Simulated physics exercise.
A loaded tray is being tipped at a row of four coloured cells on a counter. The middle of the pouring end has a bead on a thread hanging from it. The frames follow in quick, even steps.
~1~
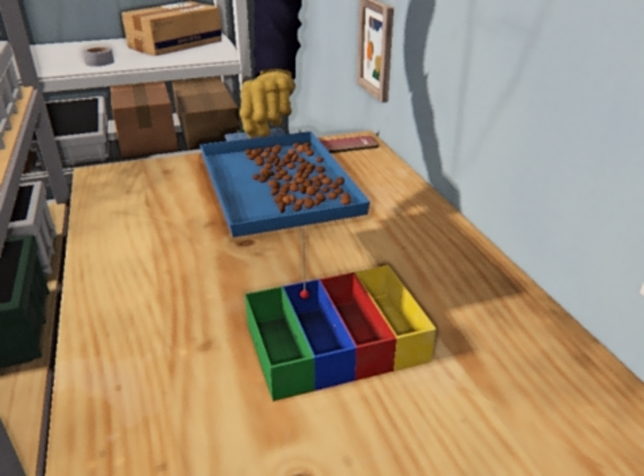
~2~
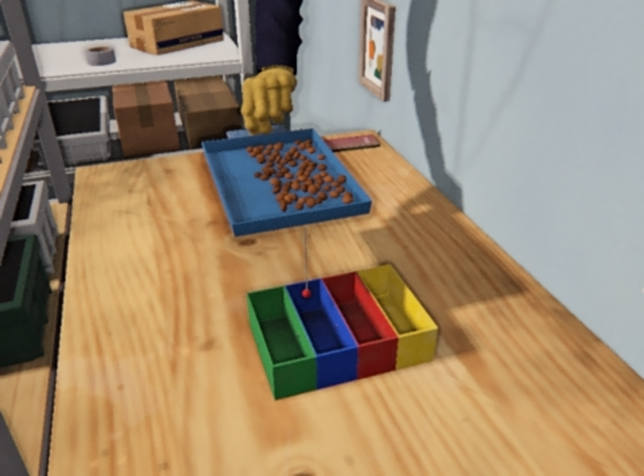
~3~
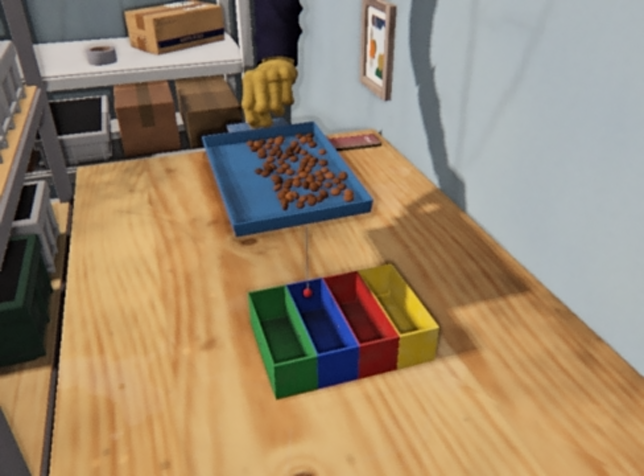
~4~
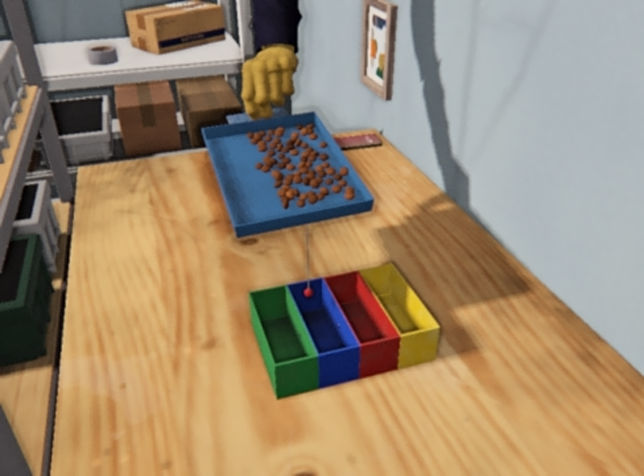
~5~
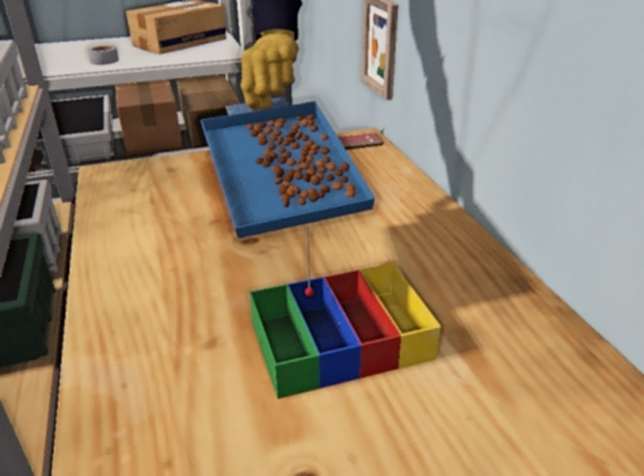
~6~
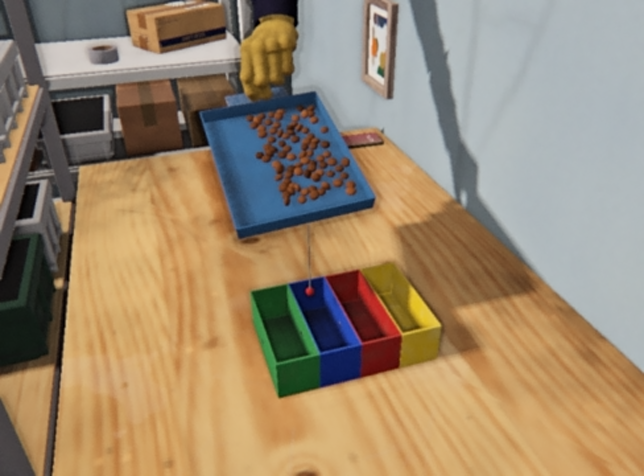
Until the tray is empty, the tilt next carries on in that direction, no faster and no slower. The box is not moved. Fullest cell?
Fullest: Green.
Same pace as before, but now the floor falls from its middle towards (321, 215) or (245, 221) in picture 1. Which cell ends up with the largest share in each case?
First try: Red. Second try: The green cell.
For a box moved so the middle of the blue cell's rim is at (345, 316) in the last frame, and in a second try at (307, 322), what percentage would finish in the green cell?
I'd say about 30 percent, followed by about 50 percent.
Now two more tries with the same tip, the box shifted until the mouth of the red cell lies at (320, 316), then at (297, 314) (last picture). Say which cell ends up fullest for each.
The first time the blue one comes out on top, the second time that blue cell.
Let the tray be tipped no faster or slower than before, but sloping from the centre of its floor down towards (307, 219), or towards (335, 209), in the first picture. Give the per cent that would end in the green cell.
Respectively 10 and 0 in a hundred.
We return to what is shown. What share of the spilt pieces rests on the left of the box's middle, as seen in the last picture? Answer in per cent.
Looks to be around 100 per cent of the spill.
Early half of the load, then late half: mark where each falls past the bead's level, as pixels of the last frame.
It goes through near (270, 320) first, then near (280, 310).
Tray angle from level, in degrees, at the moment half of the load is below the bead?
Around 110° at that moment.
Soon after the last picture, tray tipped steeply; nearly all on the tray; a stray few falling or outside the box.
A little later, tray tipped past a quarter turn; about two thirds on the tray; a small part in the green cell; about a quarter falling or outside the box.
Later still, tray tipped past a quarter turn; about half in the green cell; a small part in the blue cell; a stray few in the red cell; about a third falling or outside the box.
At rest, tray tipped past a quarter turn; about half in the green cell; a small part in the blue cell; a stray few in the red cell; none in the yellow cell; about a third outside the box.
